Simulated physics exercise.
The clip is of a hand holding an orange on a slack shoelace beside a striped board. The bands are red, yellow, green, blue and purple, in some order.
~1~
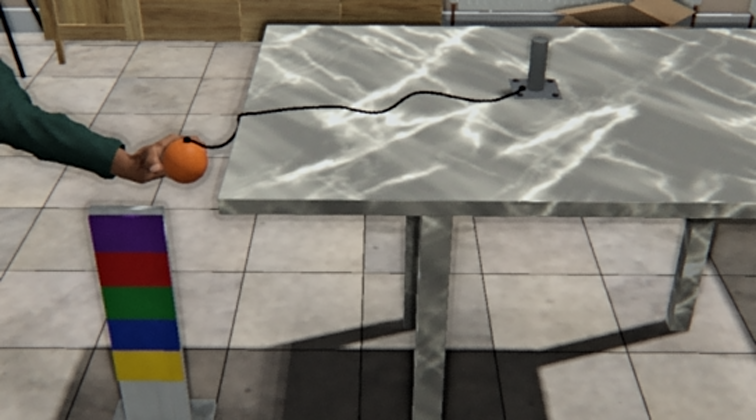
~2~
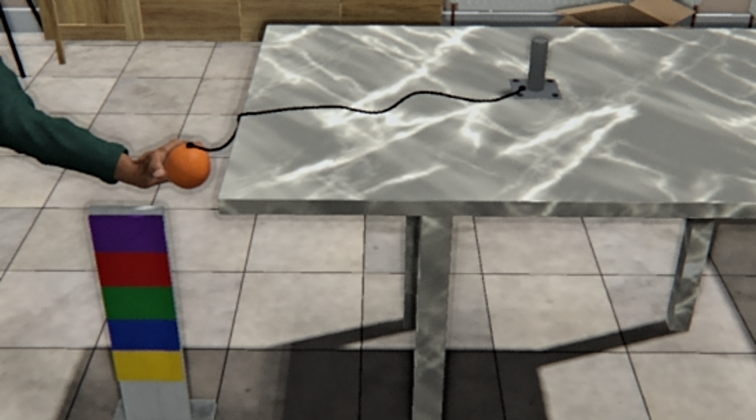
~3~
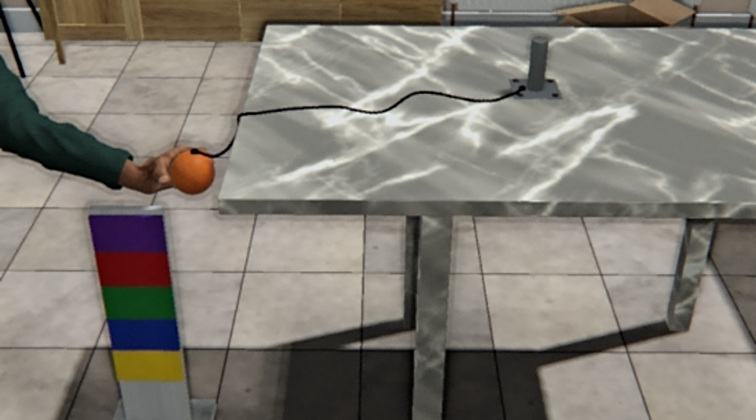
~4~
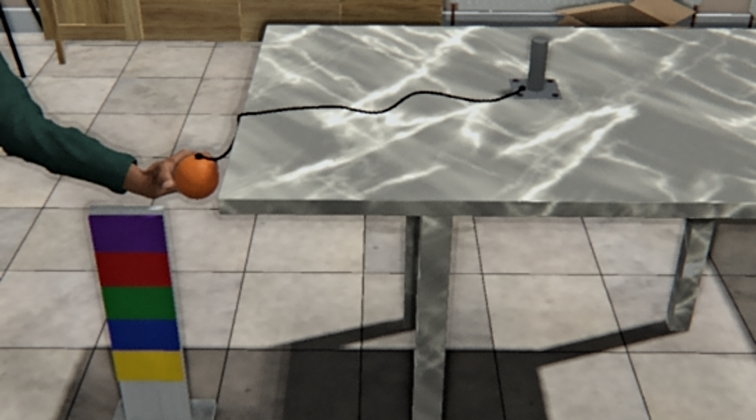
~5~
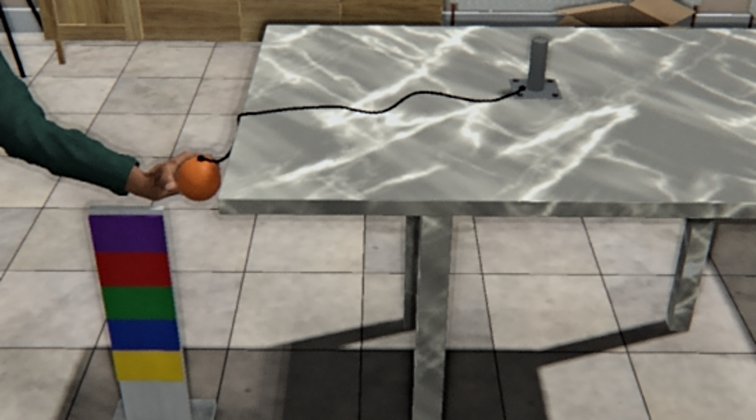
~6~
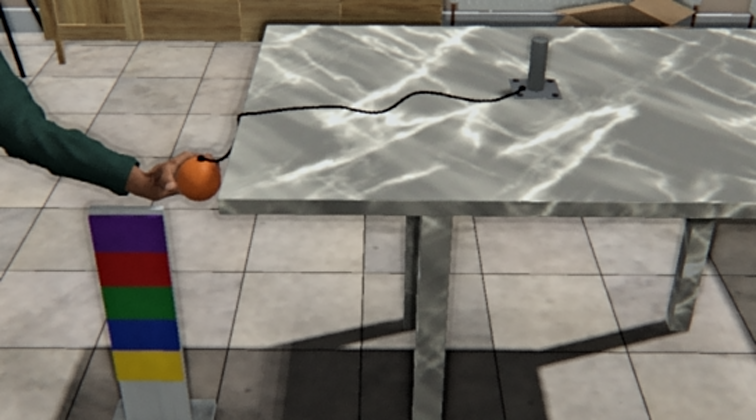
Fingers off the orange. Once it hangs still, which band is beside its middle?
At purple.
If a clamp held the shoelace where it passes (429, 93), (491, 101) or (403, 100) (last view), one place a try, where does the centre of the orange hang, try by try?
The places are (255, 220), (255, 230) and (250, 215).
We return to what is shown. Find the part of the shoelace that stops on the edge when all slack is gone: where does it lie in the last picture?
The one at (276, 111).
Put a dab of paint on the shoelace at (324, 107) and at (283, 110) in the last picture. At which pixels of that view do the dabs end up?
The first at (286, 109), the second at (245, 114).
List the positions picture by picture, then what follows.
Orange (185, 161); purple (127, 235); red (133, 271); green (138, 304); blue (143, 336); yellow (148, 367), in the first picture.
Orange (189, 167); shoelace through (499, 100) (435, 93) (384, 112) (317, 108) (243, 119), in the second picture.
Orange (193, 173), in the third picture.
Orange (197, 177); shoelace through (499, 100) (435, 93) (384, 112) (317, 108) (243, 119), in the fourth picture.
Orange (199, 180), in the fifth picture.
Orange (199, 180); shoelace through (499, 100) (435, 93) (384, 112) (317, 108) (243, 119), in the sixth picture.
Soon after, orange near (278, 229); level with purple.
After that, orange near (233, 232); level with purple.
In the end, orange near (257, 234); level with purple. Its centre hangs level with the purple band.
